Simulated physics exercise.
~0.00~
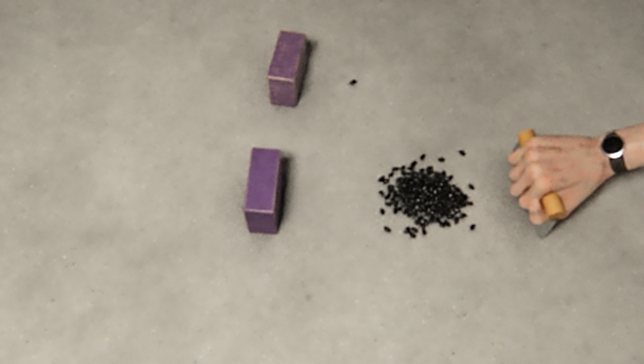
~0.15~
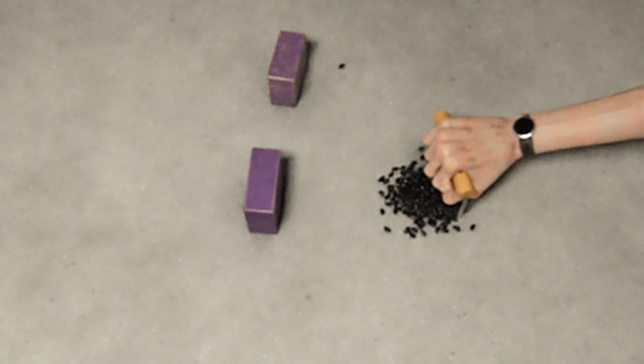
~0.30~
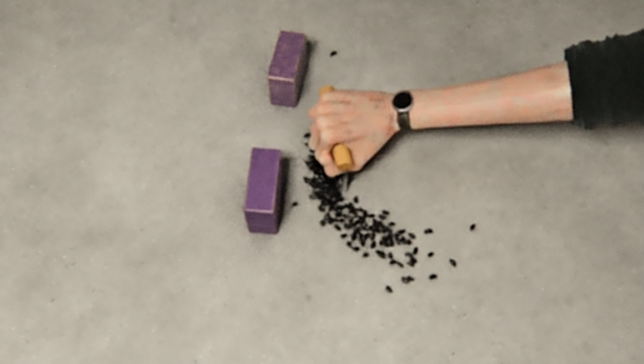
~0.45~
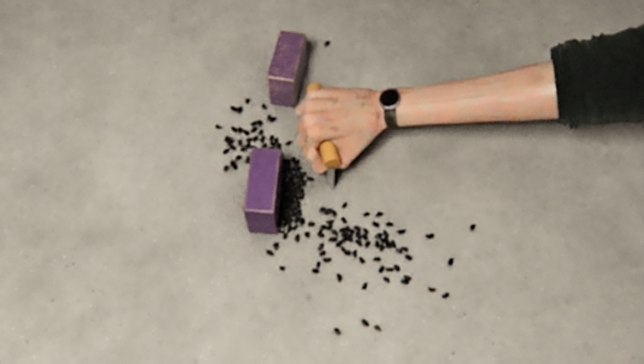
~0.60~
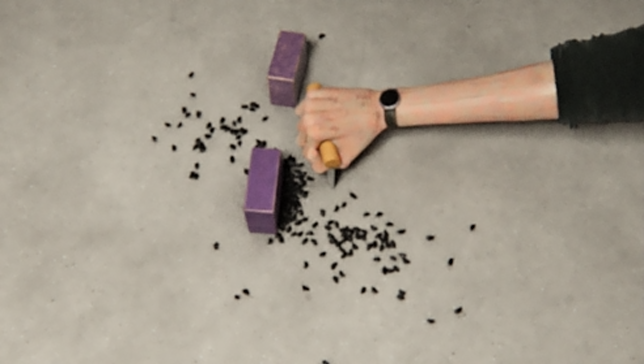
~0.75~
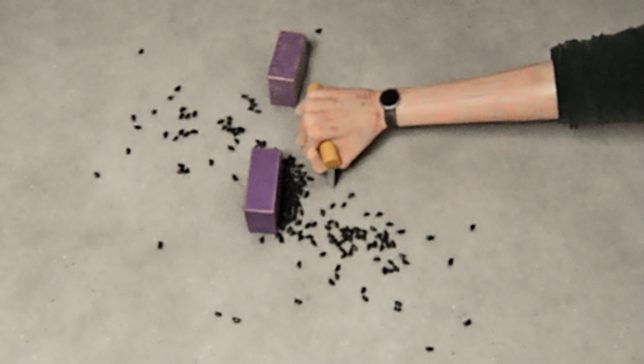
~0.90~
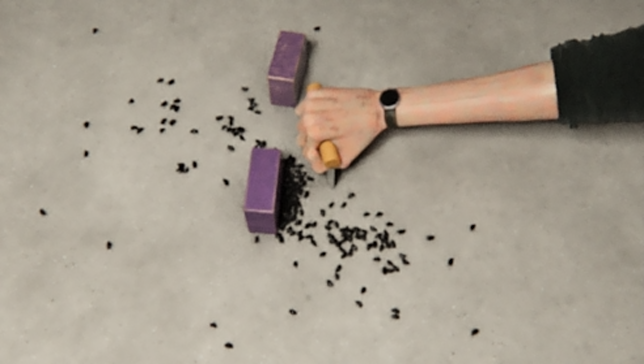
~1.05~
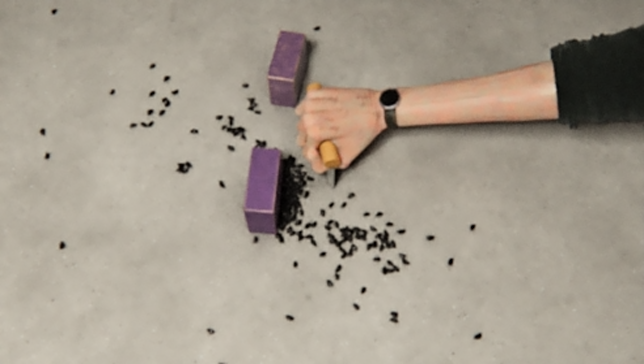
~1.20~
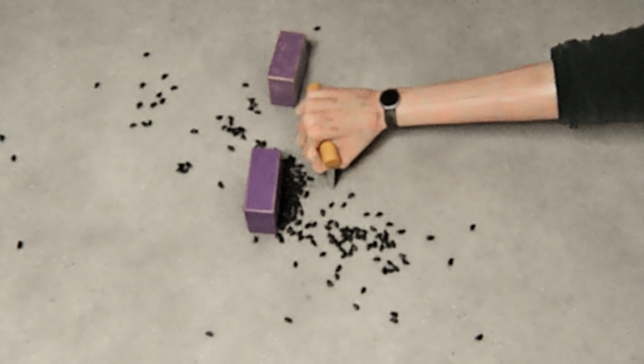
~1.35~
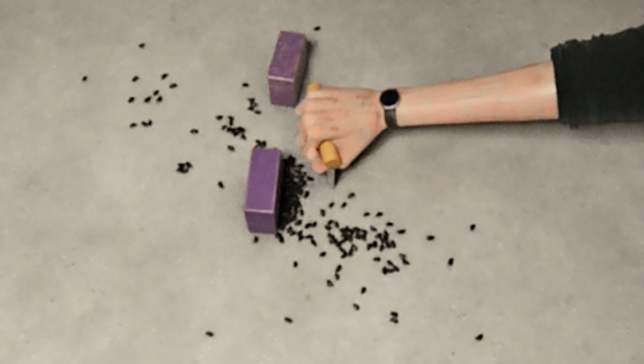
A hand sweeps black beans left toward two purple blocks, scattering some past them.
